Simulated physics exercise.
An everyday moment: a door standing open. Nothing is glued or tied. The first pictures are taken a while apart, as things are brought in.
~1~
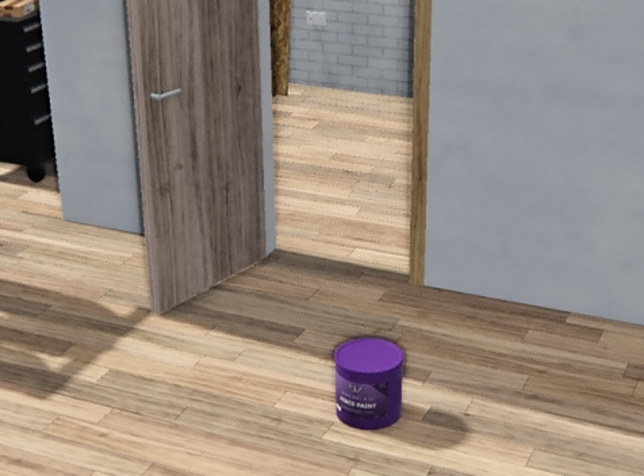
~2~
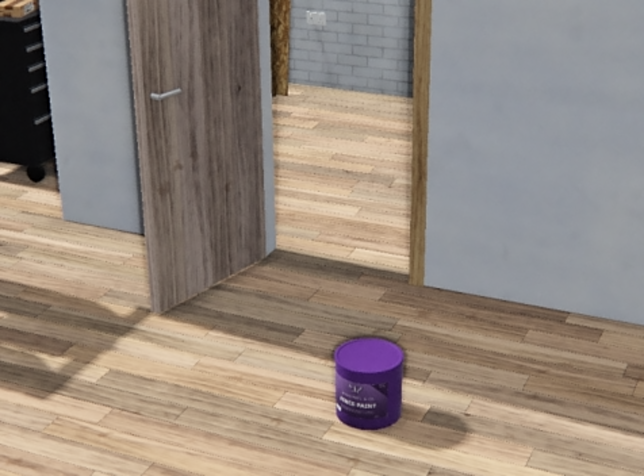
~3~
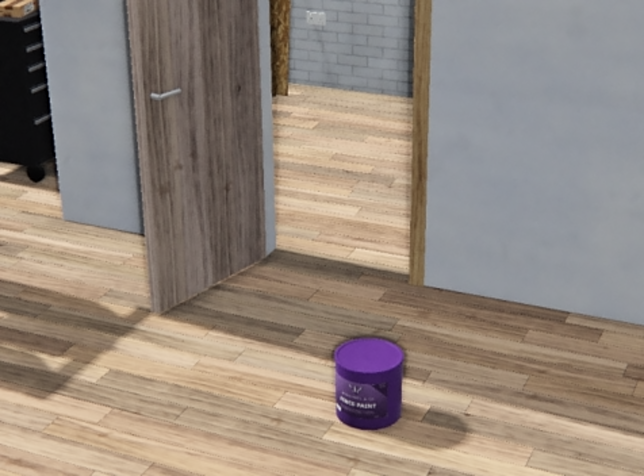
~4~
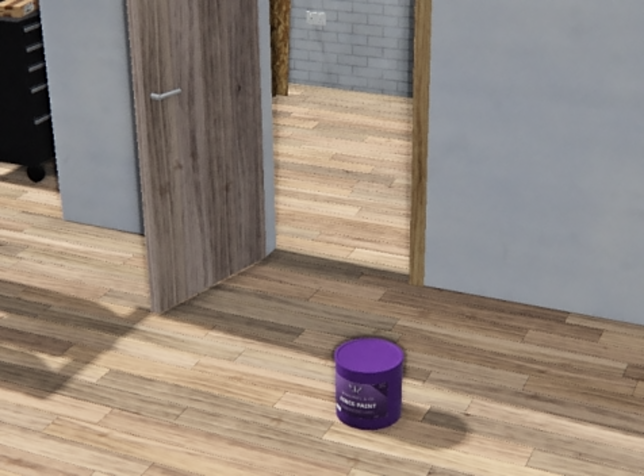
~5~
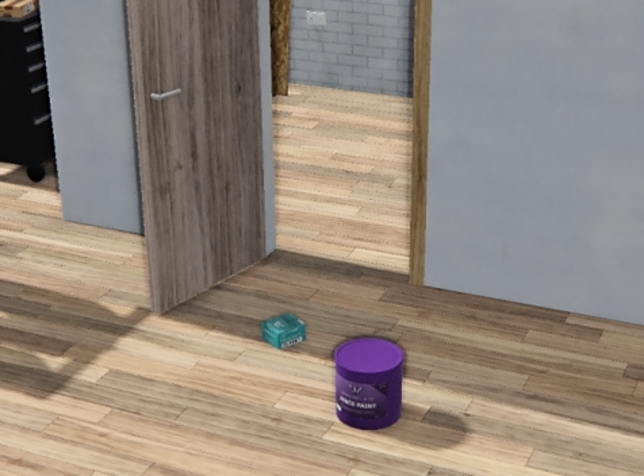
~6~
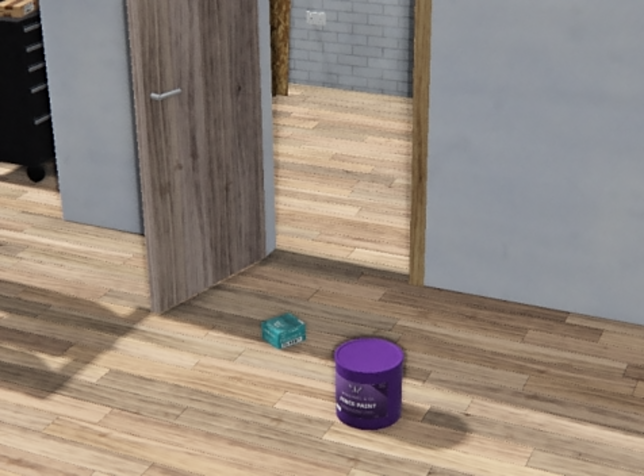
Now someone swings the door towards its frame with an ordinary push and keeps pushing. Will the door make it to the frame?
Outcome: The door closes.
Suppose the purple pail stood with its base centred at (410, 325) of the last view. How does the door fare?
Then it shuts.
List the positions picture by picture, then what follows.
Door wide open and still; purple pail (369, 384), in the first frame.
Door wide open and still; purple pail (369, 384), in the second frame.
Door wide open and still; purple pail (369, 384), in the third frame.
Door wide open and still; purple pail (369, 384), in the fourth frame.
Door wide open and still; purple pail (369, 384), in the fifth frame.
Door wide open and still; turquoise box (284, 331); purple pail (369, 384), in the sixth frame.
Then, 0.60 s later than the last frame, door 84° open.
Then, 0.90 s later than the last frame, door 61° open.
Then, 1.20 s later than the last frame, door 34° open; turquoise box moved a little near (289, 333).
Then, 1.50 s later than the last frame, door 6° open; turquoise box moved a little near (289, 333).
When it is over, door 0° open; both as before. End places, in pixels of the last picture, turquoise box near (289, 333).
